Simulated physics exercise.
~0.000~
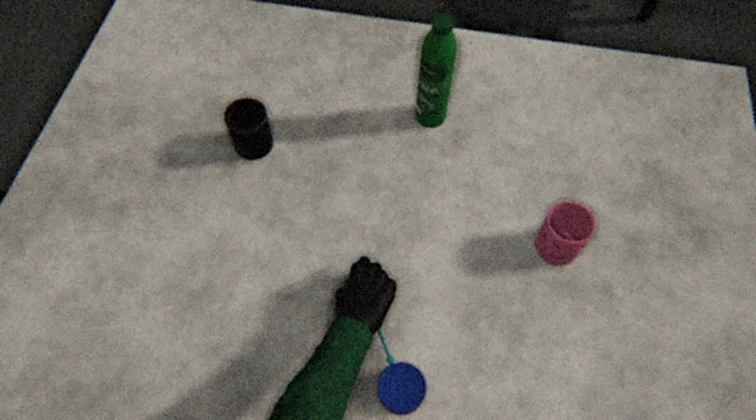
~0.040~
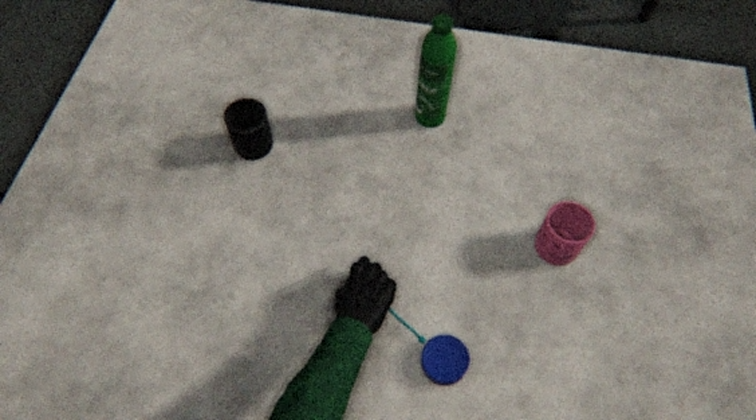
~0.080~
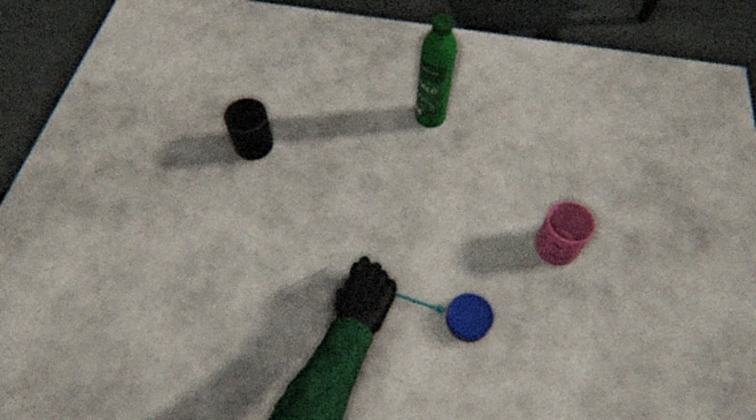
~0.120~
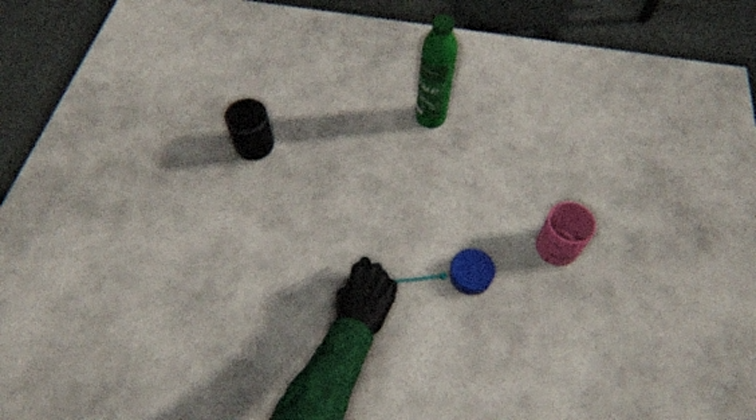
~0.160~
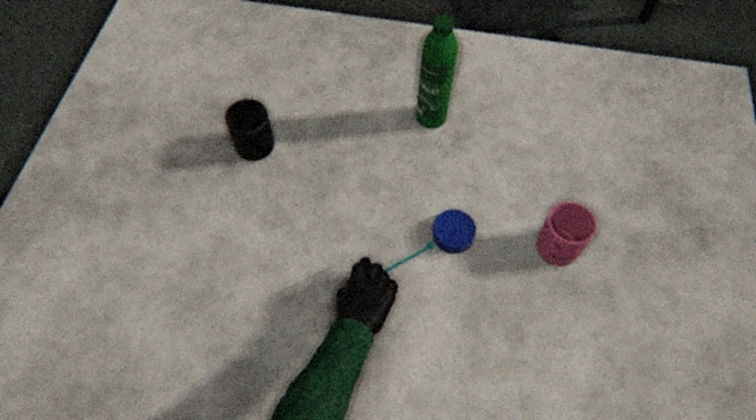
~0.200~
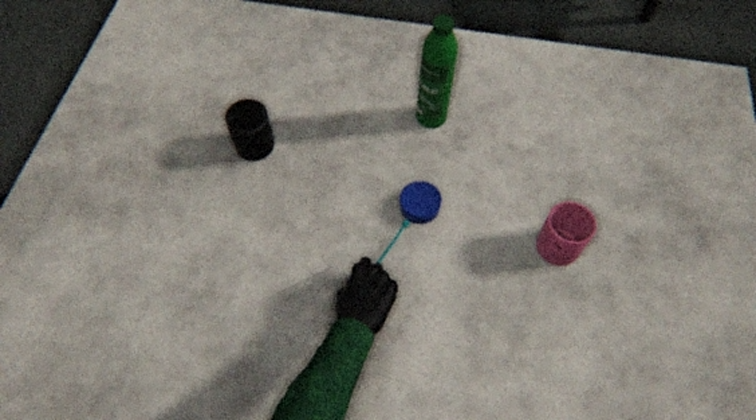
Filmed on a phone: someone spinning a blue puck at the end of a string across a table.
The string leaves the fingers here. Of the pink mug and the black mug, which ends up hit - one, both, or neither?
Taking them one by one, the pink mug is spared, the black mug gets knocked.
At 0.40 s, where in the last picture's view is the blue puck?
At that time it is at about pixel (287, 151).
After 0.28 s, puck near (342, 173).
After 0.40 s, puck near (287, 151); black mug pushed aside.
In the end, puck near (287, 152); black mug pushed aside. The pink mug escapes it and the black mug is struck.
